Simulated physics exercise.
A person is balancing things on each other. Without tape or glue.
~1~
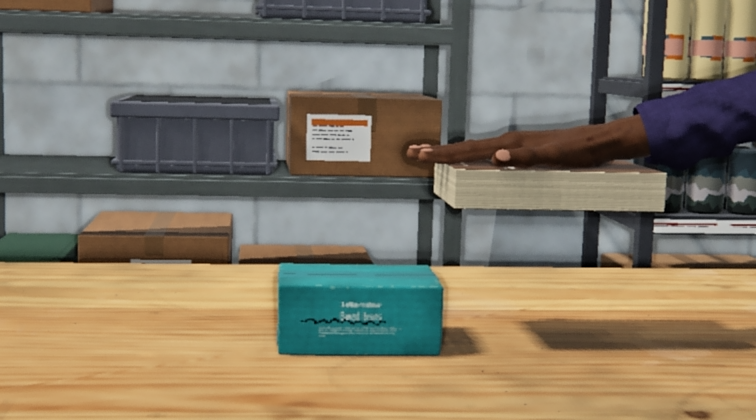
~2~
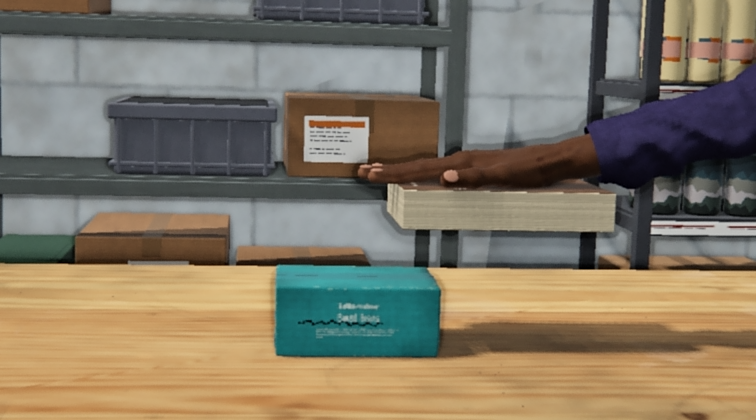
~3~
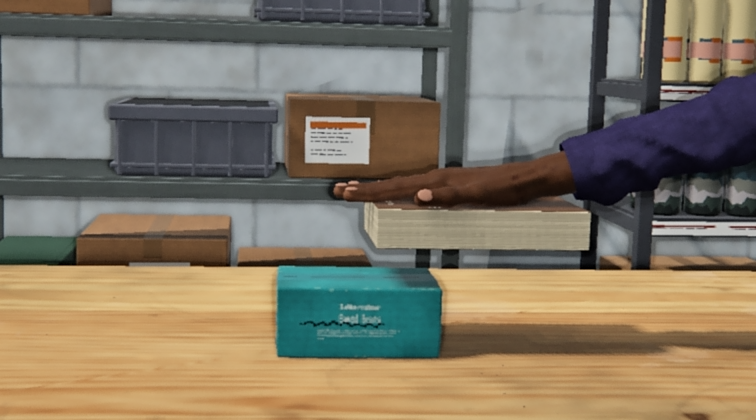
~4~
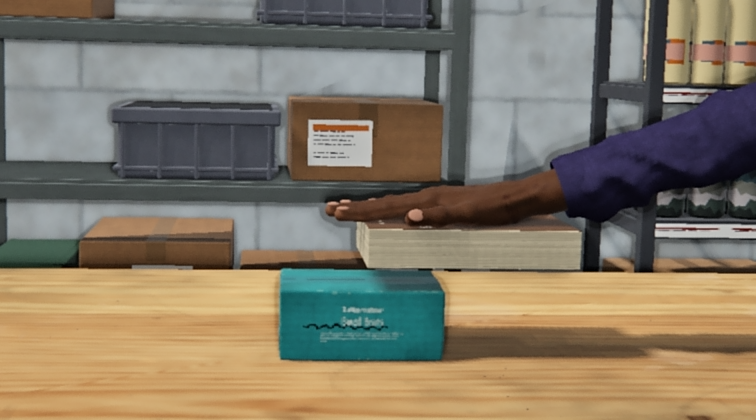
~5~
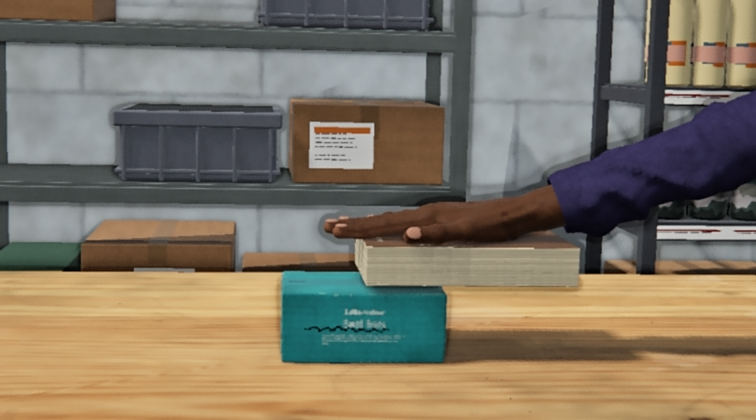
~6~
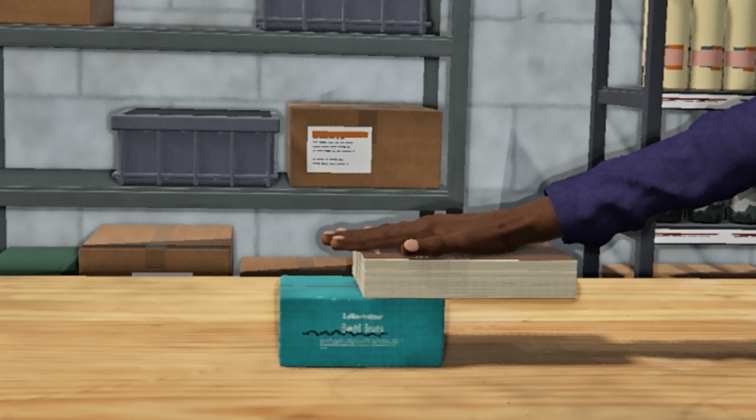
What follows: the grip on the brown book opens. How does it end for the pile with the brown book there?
The pile does not stay together.
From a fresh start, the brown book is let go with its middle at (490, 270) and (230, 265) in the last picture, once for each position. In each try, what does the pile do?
Try one: It topples; try two: It topples.
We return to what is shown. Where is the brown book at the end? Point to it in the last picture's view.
At about (489, 293).
Then, 0.40 s on from there, brown book turned 30° from how it was put near (474, 288).
Then, 1.00 s on from there, brown book turned 27° from how it was put near (487, 292).
In the end, moved from the start, brown book; turquoise box unmoved. At the end, from the last picture's camera, brown book near (489, 292). The pile comes apart.
